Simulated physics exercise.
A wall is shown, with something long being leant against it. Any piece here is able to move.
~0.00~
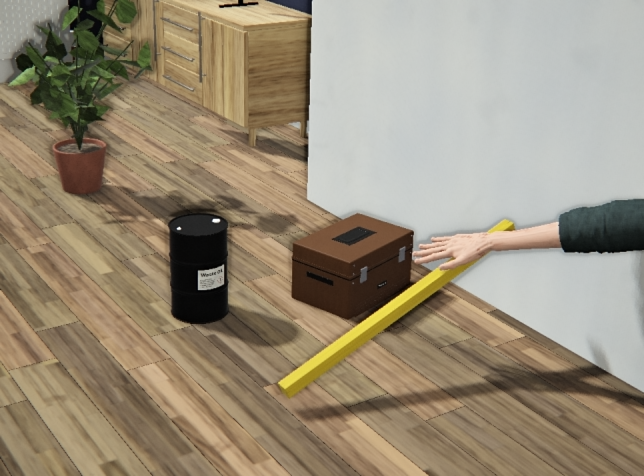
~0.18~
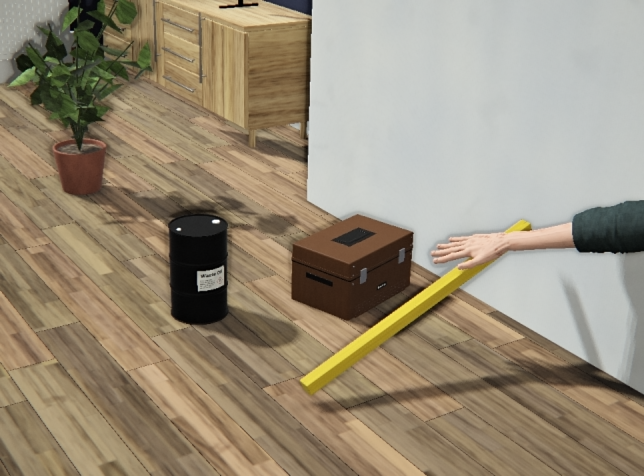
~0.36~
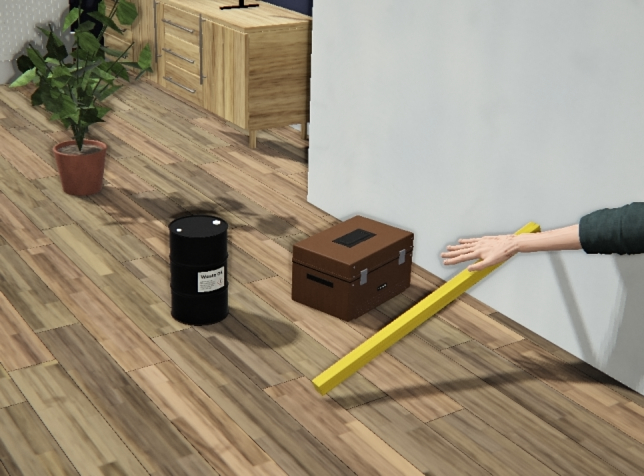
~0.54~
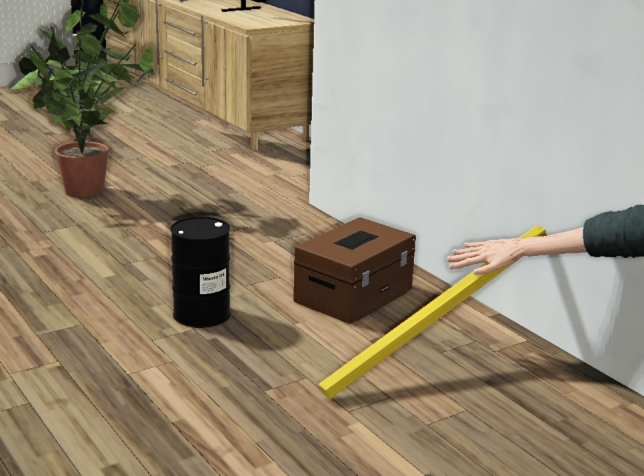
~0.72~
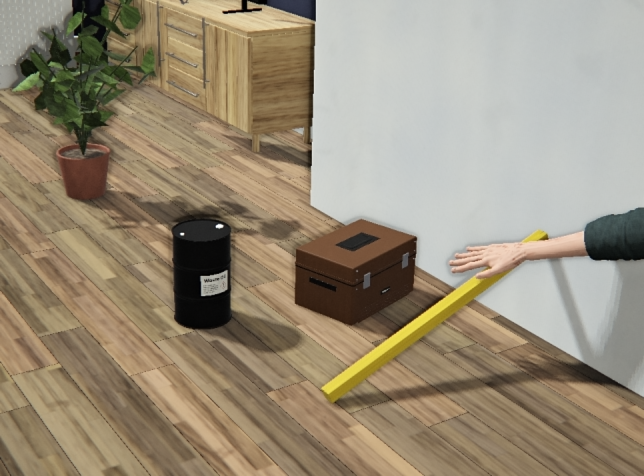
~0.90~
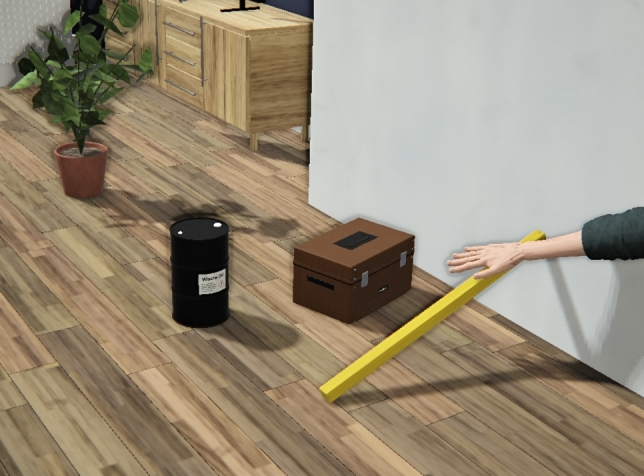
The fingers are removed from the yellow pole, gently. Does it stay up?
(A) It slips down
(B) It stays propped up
A.
By 1.32 s, yellow pole 22° lower than it was left near (427, 362).
By 1.76 s, yellow pole resting near (427, 362).
When it is over (2.2 s), moved from the start, yellow pole; the other 2 as before. End places, in pixels of the last picture, yellow pole near (427, 362). The pole gives way.
